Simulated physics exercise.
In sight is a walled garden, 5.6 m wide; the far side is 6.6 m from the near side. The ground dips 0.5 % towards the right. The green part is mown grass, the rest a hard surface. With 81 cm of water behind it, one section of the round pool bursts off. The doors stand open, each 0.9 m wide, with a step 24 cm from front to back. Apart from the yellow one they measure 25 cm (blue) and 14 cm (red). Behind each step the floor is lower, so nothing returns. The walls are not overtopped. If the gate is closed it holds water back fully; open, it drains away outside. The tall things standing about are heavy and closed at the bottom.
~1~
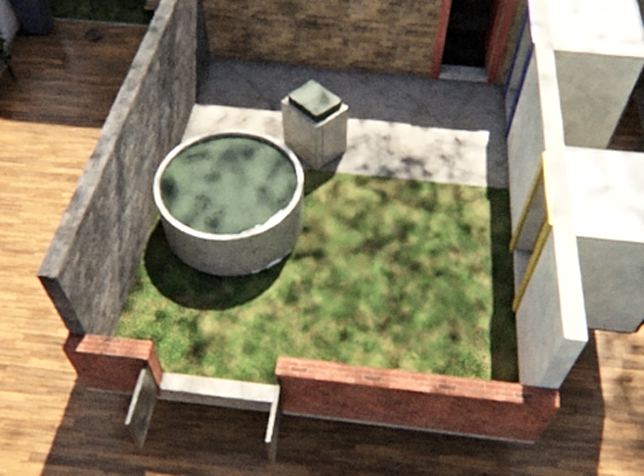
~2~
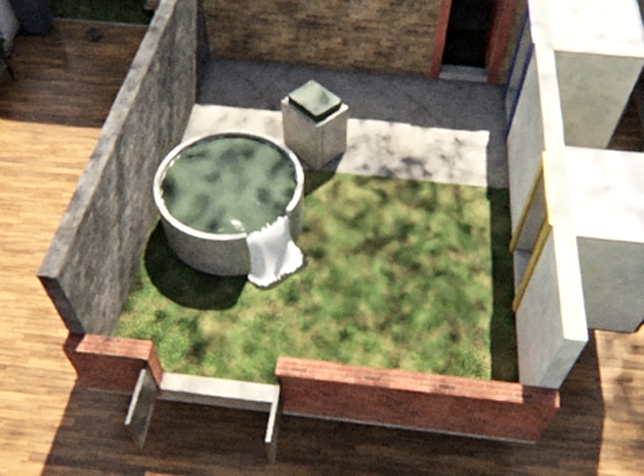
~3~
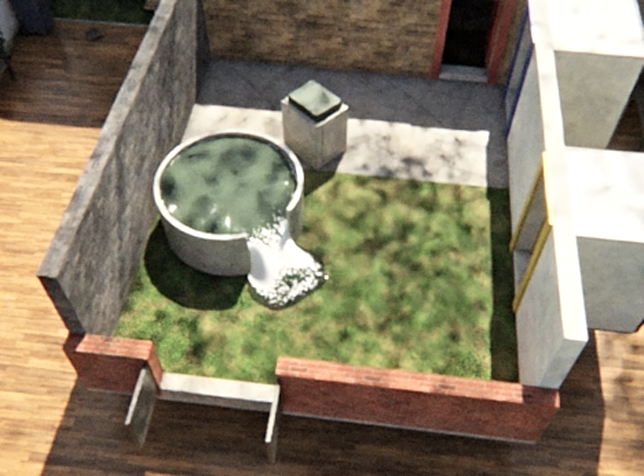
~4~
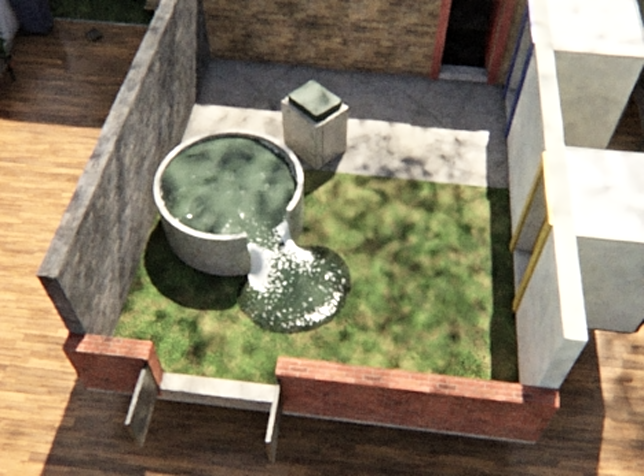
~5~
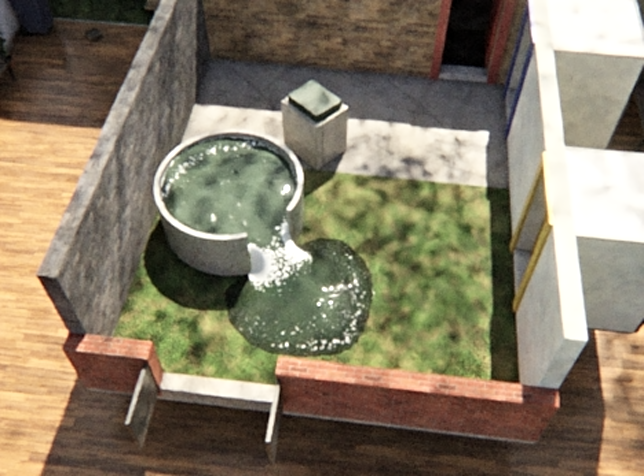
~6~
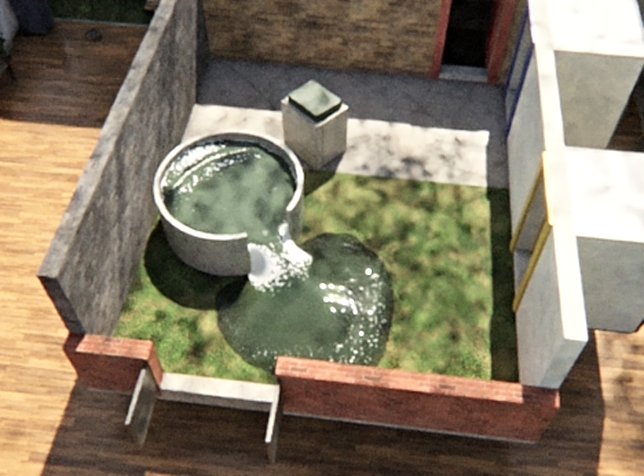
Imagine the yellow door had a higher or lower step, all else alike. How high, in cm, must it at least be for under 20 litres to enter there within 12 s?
About 10 cm.
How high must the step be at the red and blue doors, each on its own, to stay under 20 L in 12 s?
Roughly 7.5 cm at red and 6.0 cm at blue.
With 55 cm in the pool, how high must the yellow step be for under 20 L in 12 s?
Then roughly 6.5 cm.
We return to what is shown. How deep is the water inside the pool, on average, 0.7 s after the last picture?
Some 57 cm.
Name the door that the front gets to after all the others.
It is the red one.
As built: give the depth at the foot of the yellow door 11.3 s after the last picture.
Some 7.5 cm.
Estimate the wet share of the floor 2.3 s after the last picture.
Near 40 per cent is wet.
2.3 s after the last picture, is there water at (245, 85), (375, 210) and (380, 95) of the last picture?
In turn: Still dry, under water, still dry.
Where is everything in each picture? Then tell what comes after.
In the first frame, the round pool at (229, 184) is whole and still, 81 cm deep; the yellow door at (530, 237) is dry.
In the second frame, the front is at (268, 285), 0.4 m from the gap at (271, 249); 0.2 m2 of floor is wet, 81 cm left at the back.
In the third frame, water pours out at (271, 250) and has run 0.8 m, to (285, 305); about 13 cm deep outside, 81 cm at the back.
In the fourth frame, the front is at (325, 320), 1.3 m from the gap at (271, 251); 1.6 m2 of floor is wet, 81 cm left at the back.
In the fifth frame, the gap is at (271, 250), the front 1.8 m out at (348, 345); the back of the round pool holds 80 cm.
In the sixth frame, water pours out at (271, 249) and has run 2.2 m, to (367, 367); about 7 cm deep outside, 71 cm at the back; 1.9 m in a straight line remain to the yellow door at (530, 237).
Then, 0.7 s after the last picture water covers 25 % of the floor, deepest (38 cm) near (271, 272); it has not reached the yellow door.
Then, 2.3 s after the last picture water covers 40 % of the floor, deepest (28 cm) near (479, 409); 15 cm at the yellow door, 0 litres in over its 13 cm step.
Then, 11.3 s after the last picture water covers 100 % of the floor, deepest (10 cm) near (505, 94); 8 cm at the yellow door, 3 litres in over its 13 cm step.
At the yellow door as built, the water peaked near 15 cm, 2.3 s after the last picture.
Run again over the same 12 s with other heights there, 30 litres in over 9 cm, 6 litres over 12 cm. The limit of 20 litres is kept from about 10 cm up.
